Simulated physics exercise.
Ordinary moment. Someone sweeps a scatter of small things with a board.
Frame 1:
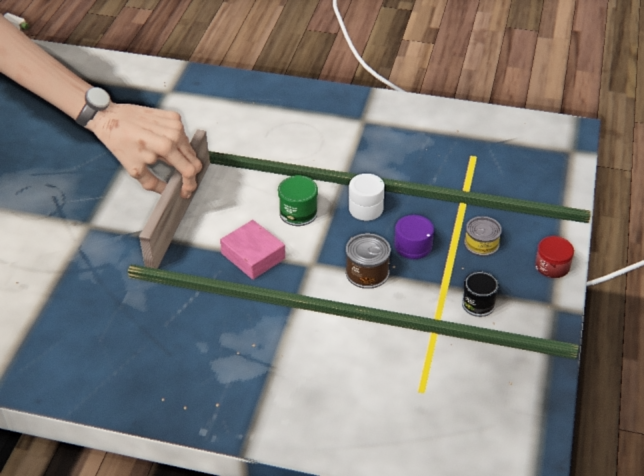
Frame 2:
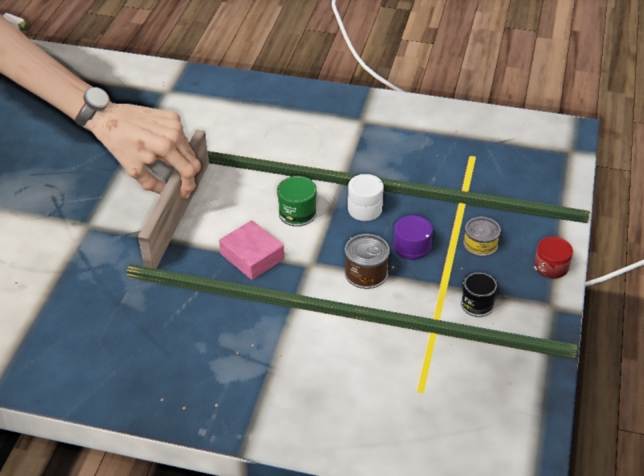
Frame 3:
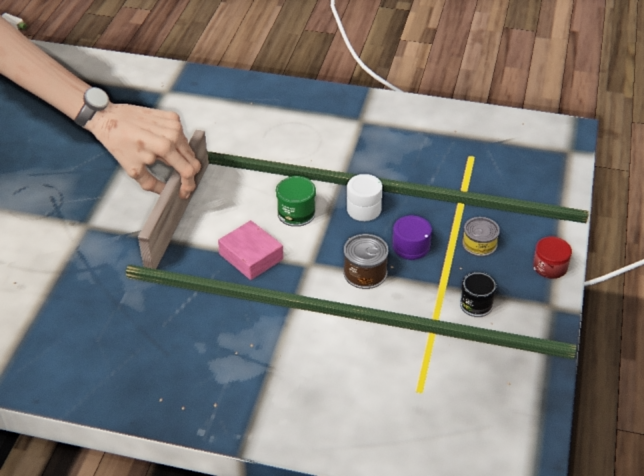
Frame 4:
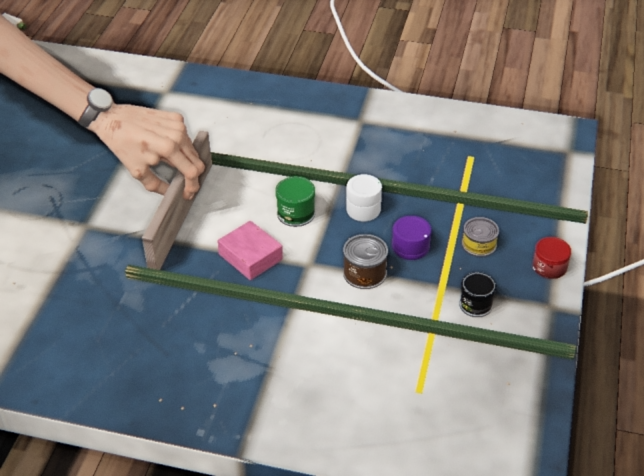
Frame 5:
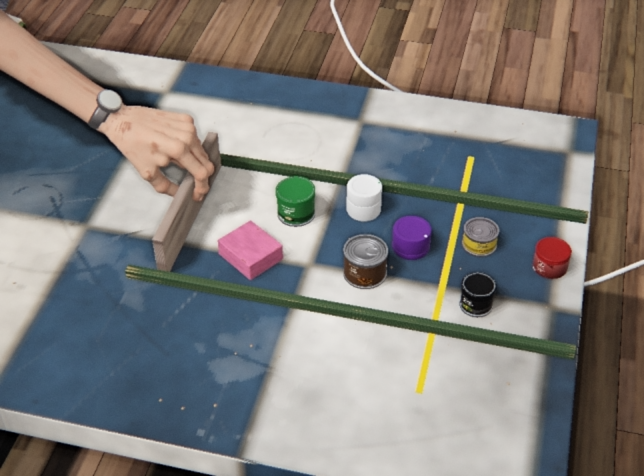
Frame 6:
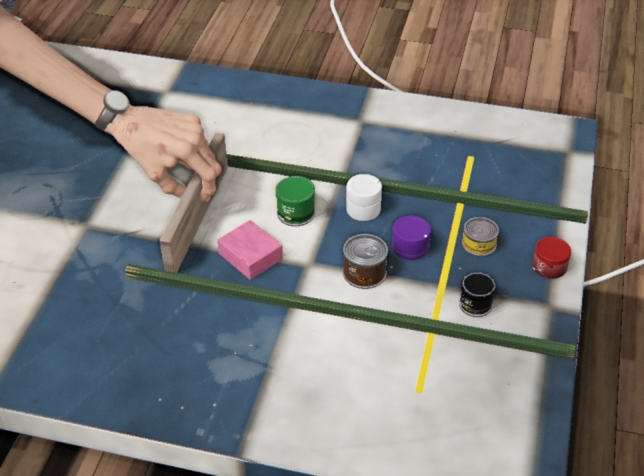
A hand slides a wooden board slightly right toward a pink block and small tubs.
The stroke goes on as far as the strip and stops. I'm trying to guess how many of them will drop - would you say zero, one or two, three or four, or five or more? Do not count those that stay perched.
I expect that none will fail to stay on the table.
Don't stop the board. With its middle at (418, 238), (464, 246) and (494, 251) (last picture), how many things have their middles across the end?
Middles past end - pos 1: 0, pos 2: 0, pos 3: 1.
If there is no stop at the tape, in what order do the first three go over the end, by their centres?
Red tub, brown tin, purple lid.
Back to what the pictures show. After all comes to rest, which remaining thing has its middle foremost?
Closest in the end is the red tub.
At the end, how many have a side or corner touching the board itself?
Result: 3 in all.
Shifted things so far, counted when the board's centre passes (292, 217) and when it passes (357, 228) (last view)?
Tally: 2; 5.
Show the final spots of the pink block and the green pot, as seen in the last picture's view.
The pink block comes to rest close to (470, 275), while the green pot rests close to (472, 236).
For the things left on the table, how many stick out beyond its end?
I'd put it at 0.
Soon after, none off yet; red tub at rest near (552, 258); black pot at rest near (477, 295); yellow pot at rest near (480, 237).
After that, none off yet; red tub at rest near (552, 258); black pot displaced about its own width near (497, 303); yellow pot displaced a little near (495, 236).
In the end, the number that fall off is zero.
